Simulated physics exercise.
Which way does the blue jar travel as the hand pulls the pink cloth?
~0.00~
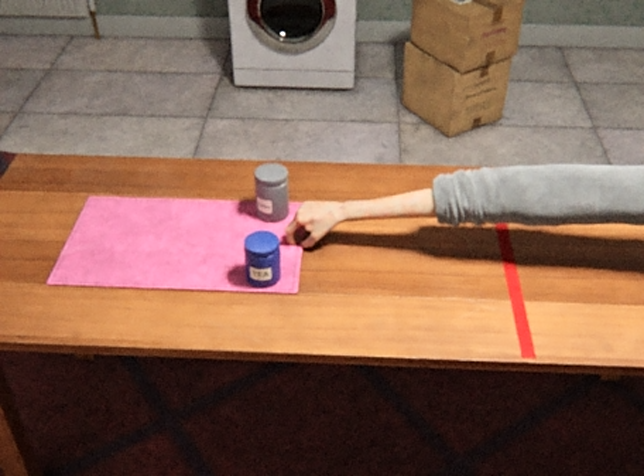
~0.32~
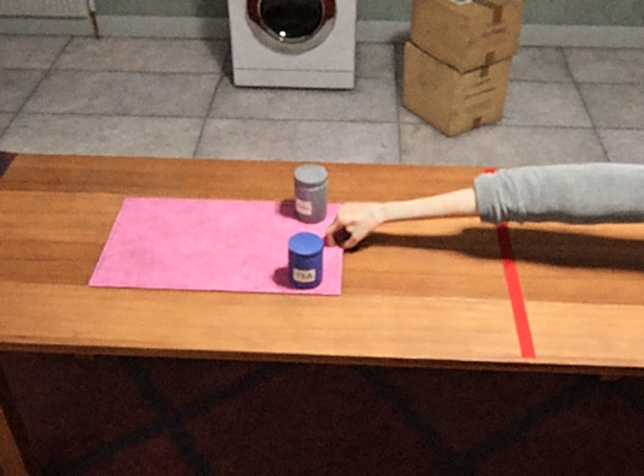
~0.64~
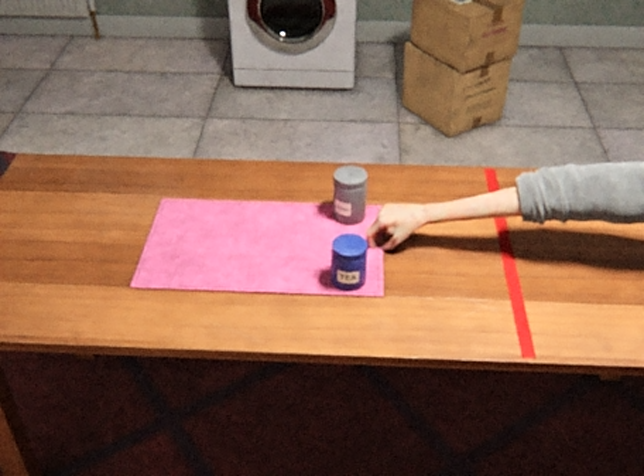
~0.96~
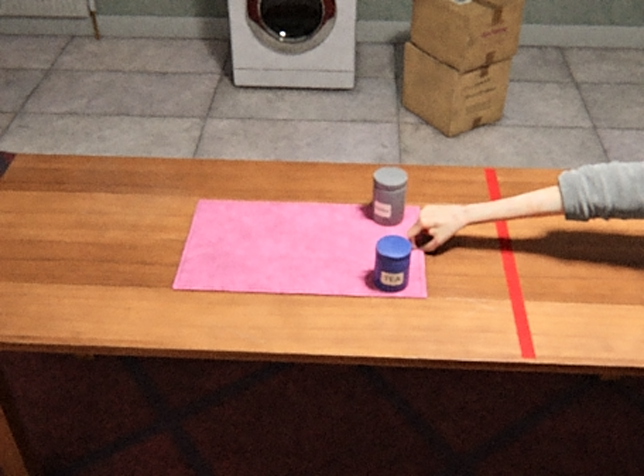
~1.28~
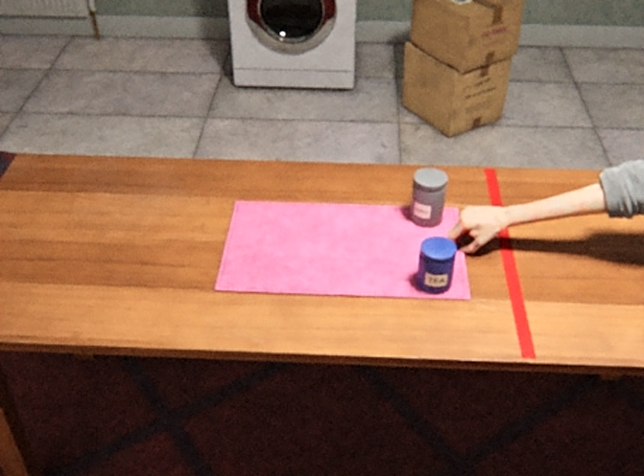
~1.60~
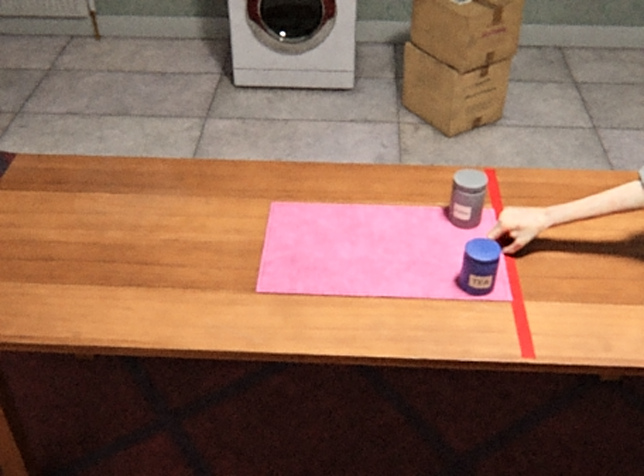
The blue jar moves to the right, riding along on the cloth towards the red tape.
